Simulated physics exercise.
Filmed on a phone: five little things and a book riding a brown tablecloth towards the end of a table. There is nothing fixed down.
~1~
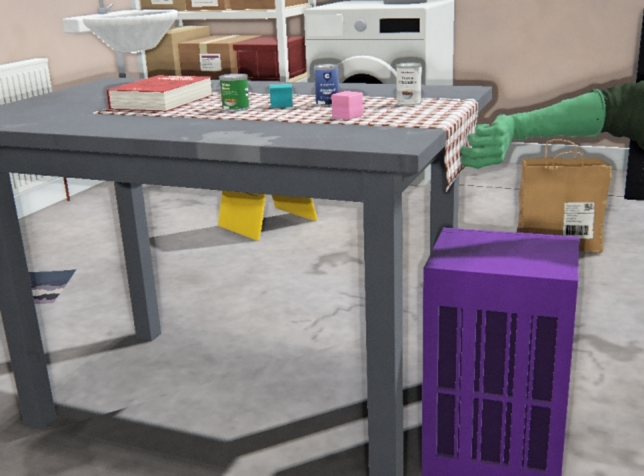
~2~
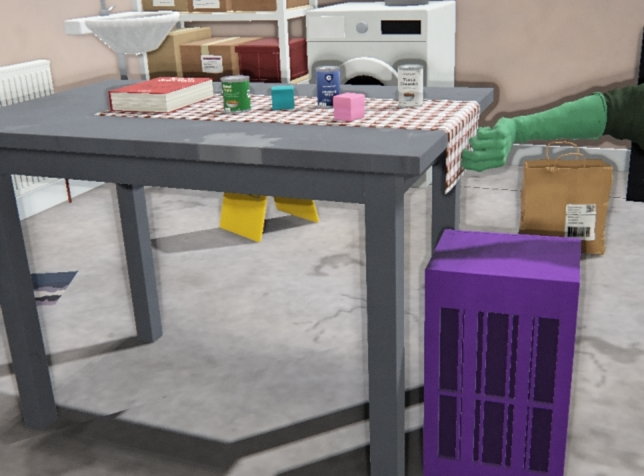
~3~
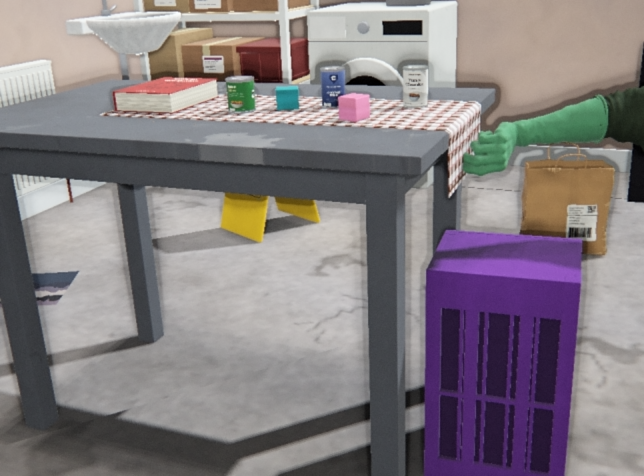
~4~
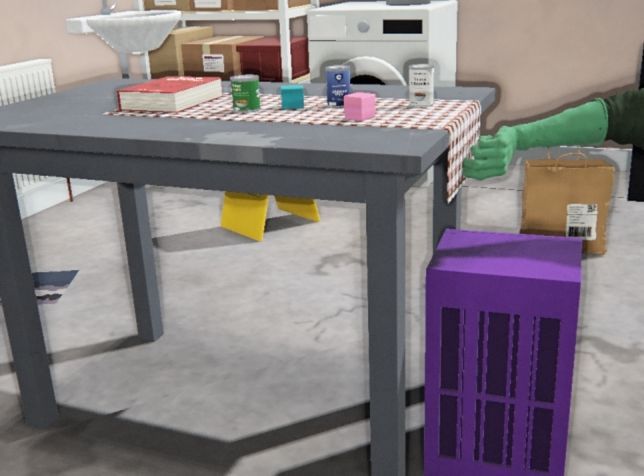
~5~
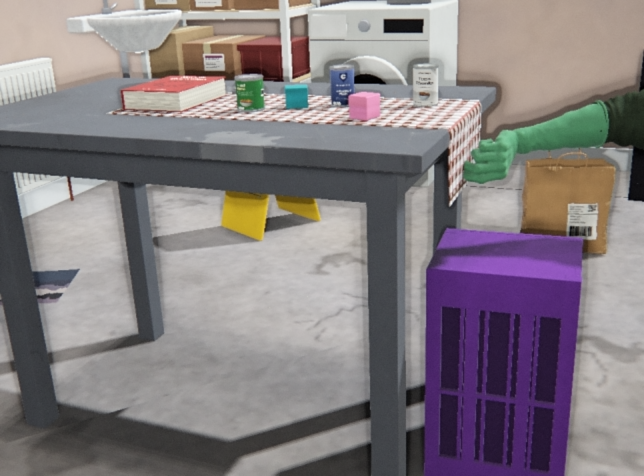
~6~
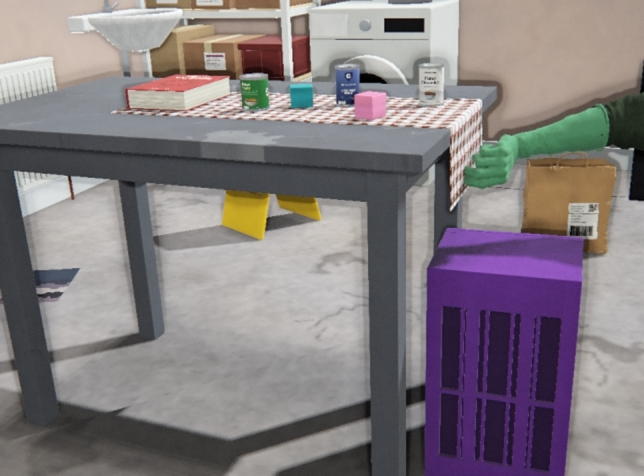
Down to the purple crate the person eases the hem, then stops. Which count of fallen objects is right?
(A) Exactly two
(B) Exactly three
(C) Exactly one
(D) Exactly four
Exactly one.
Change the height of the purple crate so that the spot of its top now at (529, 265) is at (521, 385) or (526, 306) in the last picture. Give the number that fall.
We'd see 4, then 2.
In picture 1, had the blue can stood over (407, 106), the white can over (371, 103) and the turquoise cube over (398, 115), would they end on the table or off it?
Short version: Blue can drops, white can stays, turquoise cube drops.
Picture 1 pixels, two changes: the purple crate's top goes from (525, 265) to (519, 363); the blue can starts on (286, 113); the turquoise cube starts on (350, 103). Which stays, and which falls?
Blue can: Off. Turquoise cube: Off.
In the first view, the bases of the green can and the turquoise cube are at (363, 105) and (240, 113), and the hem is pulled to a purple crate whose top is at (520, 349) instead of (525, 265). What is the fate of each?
In the end the green can is no longer on top and the turquoise cube is still on top.
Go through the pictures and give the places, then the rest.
Hem (446, 192); white can (409, 65); pink cube (347, 94); blue can (326, 66); turquoise cube (281, 86); green can (233, 76); top of the crate (525, 265), in the first picture.
Hem (445, 194); white can (410, 66), in the second picture.
Hem (448, 198); pink cube (354, 96), in the third picture.
Hem (448, 203); blue can (338, 67); top of the crate (528, 266), in the fourth picture.
Hem (449, 207); turquoise cube (296, 86), in the fifth picture.
Hem (450, 211); white can (431, 65); pink cube (370, 94); blue can (347, 66); turquoise cube (301, 86); green can (254, 76), in the sixth picture.
A little later, hem near (466, 223); all still up.
Next, hem on the crate; white can gone.
When it is over, hem on the crate; white can gone. It carries off one.
